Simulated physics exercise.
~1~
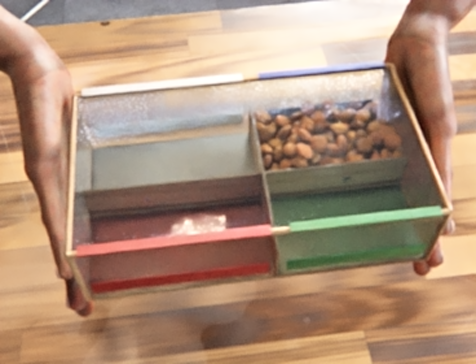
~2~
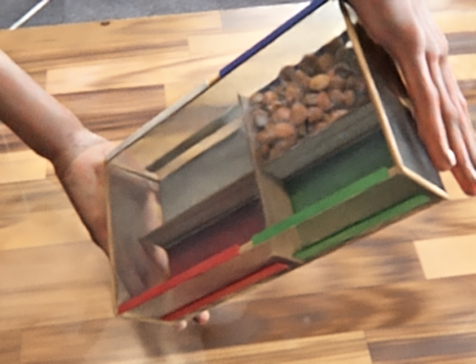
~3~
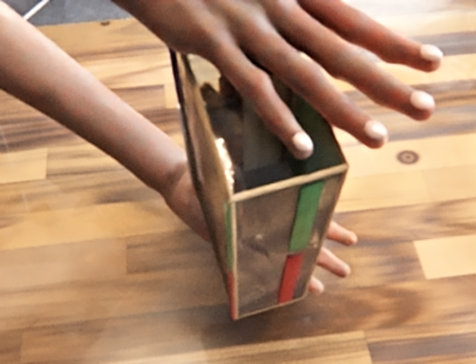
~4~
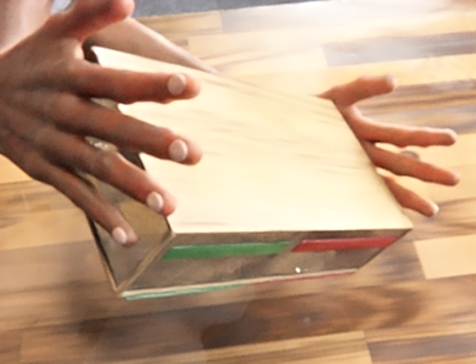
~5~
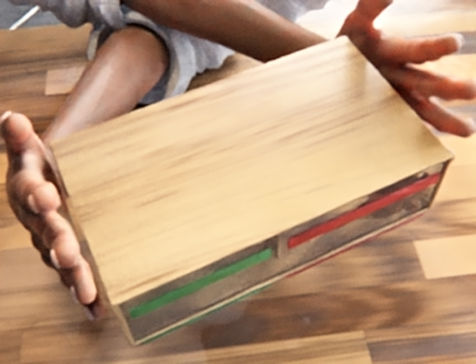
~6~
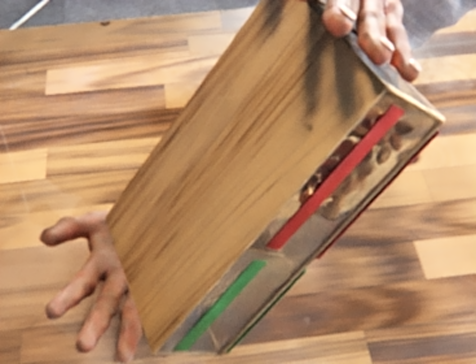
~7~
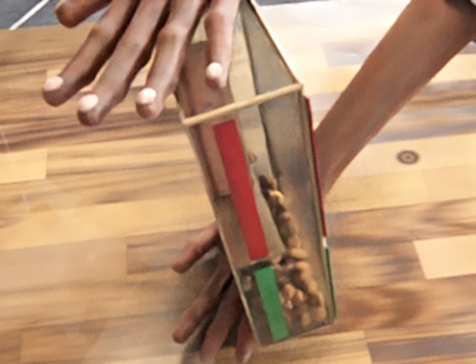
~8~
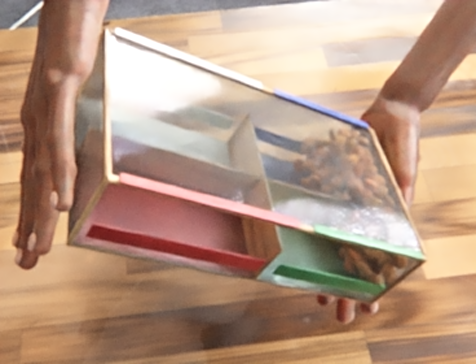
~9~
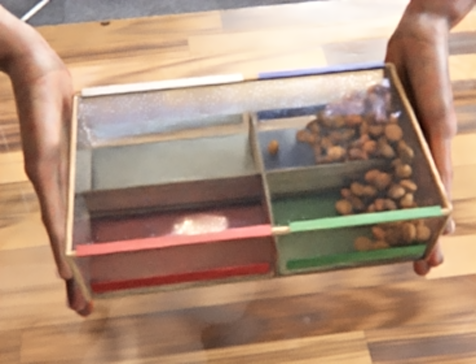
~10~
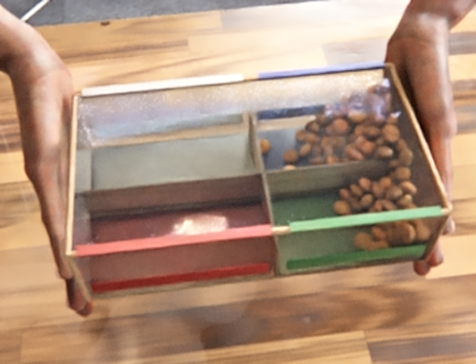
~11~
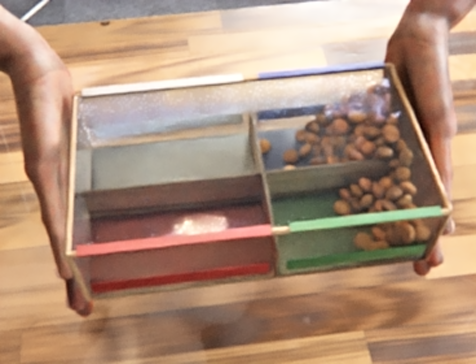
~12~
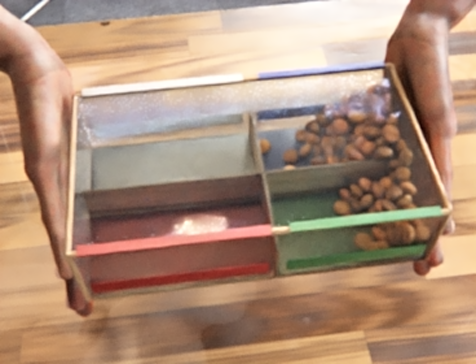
Above a wood-patterned tabletop, seen from a still, raised viewpoint, two hands hold a shallow box with a clear lid. Partitions divide it into four compartments, edged white at back left, blue at back right, red at front left and green at front right, with brown kibble heaped in the blue one. The hands tip and twist the box until its plain wooden underside faces up, then keep turning it while the pieces tumble inside. It comes upright again and rests level in the hands, with most kibble in the blue compartment, the remainder in the green, and the red and white ones empty.
